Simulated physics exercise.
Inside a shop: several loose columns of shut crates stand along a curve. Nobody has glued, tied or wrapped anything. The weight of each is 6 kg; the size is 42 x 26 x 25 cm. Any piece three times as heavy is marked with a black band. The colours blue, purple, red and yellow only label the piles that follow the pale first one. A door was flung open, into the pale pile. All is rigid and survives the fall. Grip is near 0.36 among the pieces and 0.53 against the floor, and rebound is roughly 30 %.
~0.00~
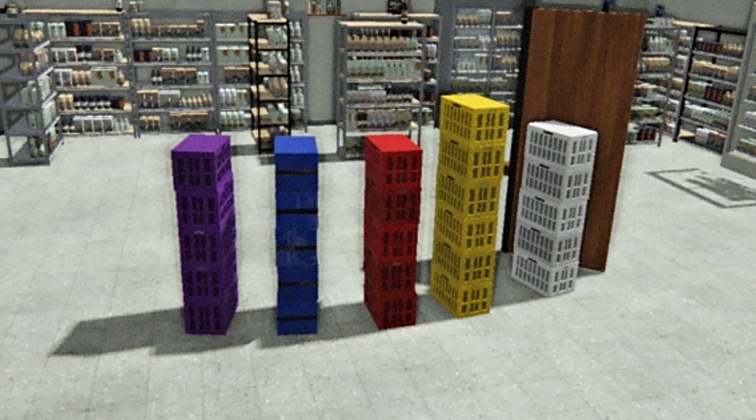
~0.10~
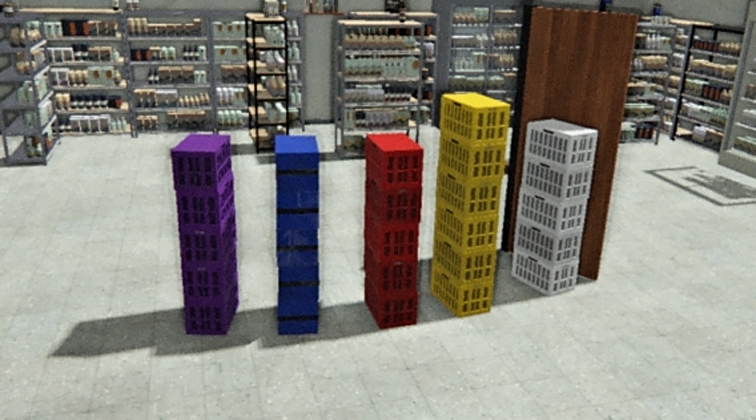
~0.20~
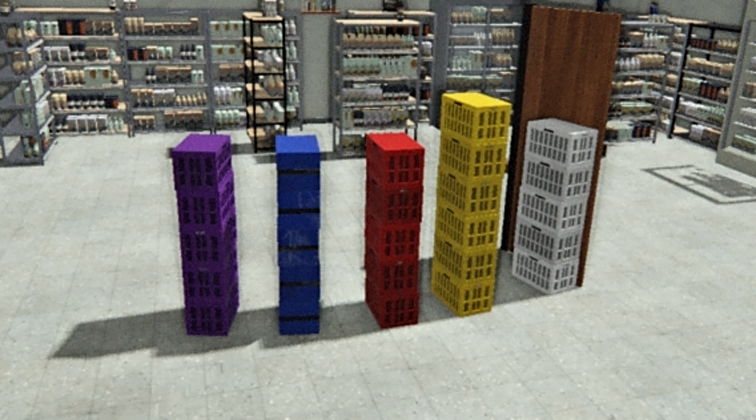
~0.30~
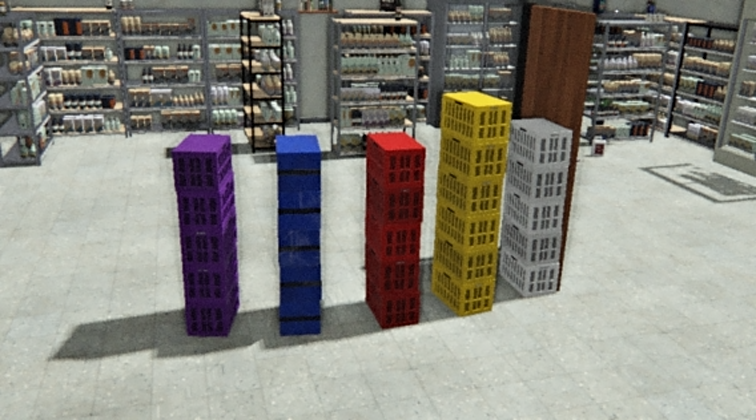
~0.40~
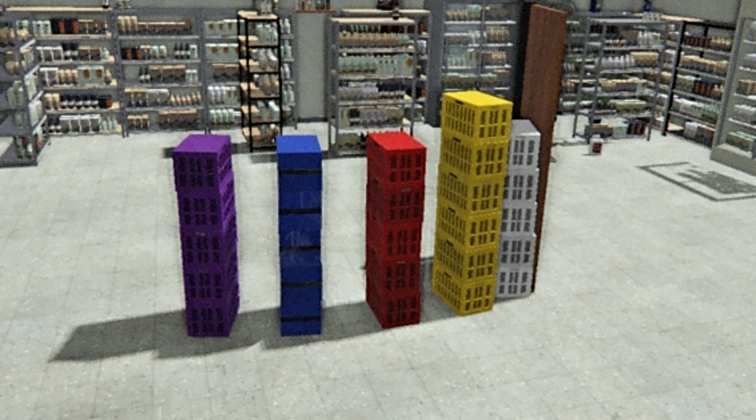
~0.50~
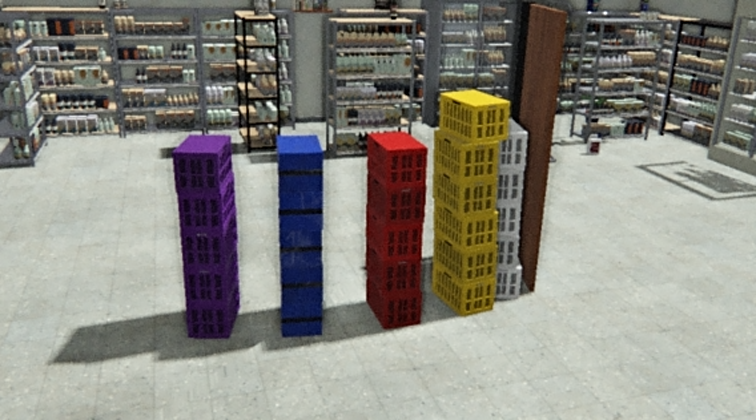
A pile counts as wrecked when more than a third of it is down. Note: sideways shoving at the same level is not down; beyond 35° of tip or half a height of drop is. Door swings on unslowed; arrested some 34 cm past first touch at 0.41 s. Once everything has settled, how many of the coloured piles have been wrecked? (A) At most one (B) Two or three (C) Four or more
(C) Four or more.
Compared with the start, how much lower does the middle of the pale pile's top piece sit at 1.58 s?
About 30 cm.
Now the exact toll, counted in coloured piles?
Count: 4.
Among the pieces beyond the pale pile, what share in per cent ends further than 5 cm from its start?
90 in a hundred.
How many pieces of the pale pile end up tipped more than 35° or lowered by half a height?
4 pale pieces.
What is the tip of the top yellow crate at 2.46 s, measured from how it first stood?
Tilt: Approx. 40°.
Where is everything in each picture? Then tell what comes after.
In the first frame (each place is the centre of the face we see best; the camera moves round a little), door edge (637, 72) 32° before square; top red crate (402, 170); top yellow crate (491, 127); the others all in place.
In the second frame, door edge (629, 74) 16° before square; top purple crate (194, 171).
In the third frame, door edge (612, 76) 0° past square; top yellow crate (492, 125).
In the fourth frame, door edge (586, 77) 16° past square; top yellow crate (493, 124).
In the fifth frame, door edge (558, 76) 31° past square; top purple crate (196, 172).
In the sixth frame, door edge (557, 76) 31° past square; top yellow crate (491, 123) moved 22 mm; top purple crate (196, 173); 4 have shifted.
By 1.58 s, 4 of the pale pile down; none of the 21 other crates down, 10 disturbed; top yellow crate tilted 28°, 10 cm lower; top red crate tilted 12°.
By 2.46 s, 4 of the pale pile down; 8 of the 21 other crates down; top yellow crate tilted 39°, 46 cm lower; top blue crate tilted 27°.
By 3.32 s, 4 of the pale pile down; 19 of the 21 other crates down; top blue crate on its side; top yellow crate on its side.
When it is over (5.1 s), 4 of the pale pile down; 19 of the 21 other crates down; top red crate on its side; top blue crate on its side. Wrecked, blue, purple, red and yellow. In pixels of the last frame, middles, top red crate near (146, 245), top blue crate near (48, 326).
